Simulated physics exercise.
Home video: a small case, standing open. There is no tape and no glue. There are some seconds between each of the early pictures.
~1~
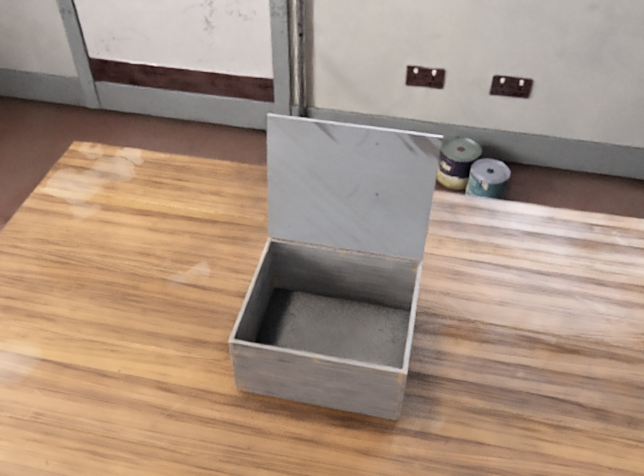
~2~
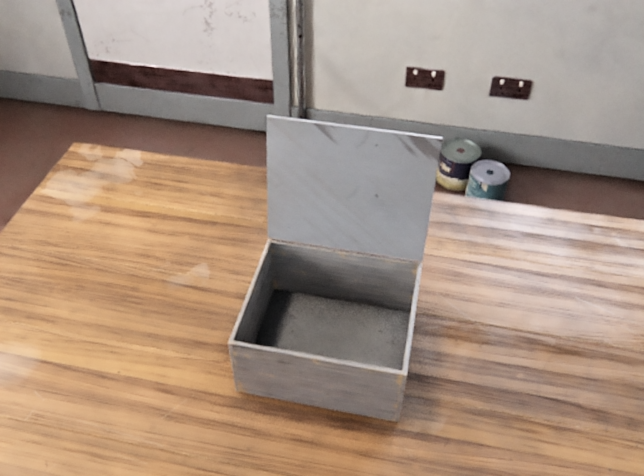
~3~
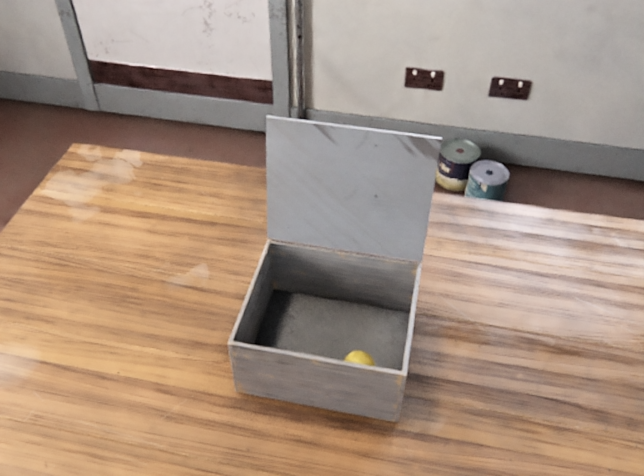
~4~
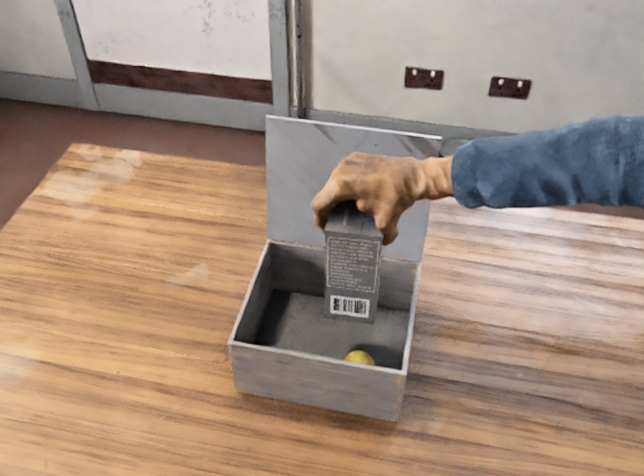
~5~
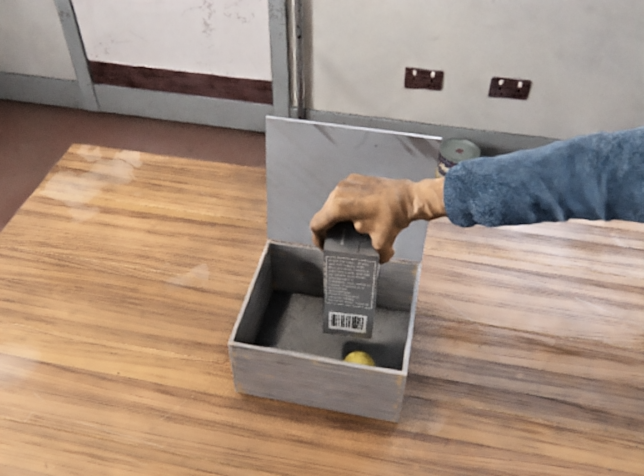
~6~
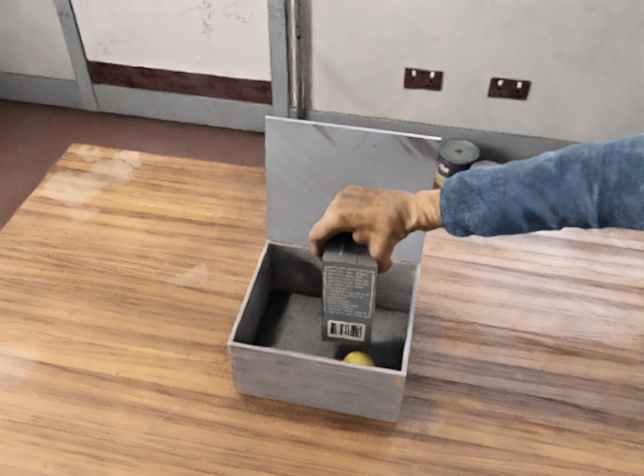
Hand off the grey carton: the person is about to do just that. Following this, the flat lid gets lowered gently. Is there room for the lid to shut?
The lid falls short.
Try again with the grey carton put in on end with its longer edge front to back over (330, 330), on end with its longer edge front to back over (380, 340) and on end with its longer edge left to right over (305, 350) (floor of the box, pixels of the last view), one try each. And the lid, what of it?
1: Open. 2: Open. 3: Open.
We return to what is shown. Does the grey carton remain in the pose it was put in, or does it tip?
Simply put, it remains unturned.
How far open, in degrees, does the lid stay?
I'd put it at roughly 75°.
Then, 0.30 s after the last picture, grey carton tipped 12° from how it was near (352, 294); yellow lemon rolled about its own width.
Then, 0.50 s after the last picture, grey carton tipped 5° from how it was near (368, 298); yellow lemon rolled about its own width.
Then, 1.00 s after the last picture, lid starting down; grey carton tipped 3° from how it was near (367, 297); yellow lemon rolled about its own width.
Then, 1.40 s after the last picture, lid 81° above the rim; grey carton slid about its own width near (364, 296); yellow lemon rolled about its own width.
At rest, lid 77° above the rim; moved from the start, yellow lemon and grey carton. Seen from the same camera at the end, grey carton near (364, 296).
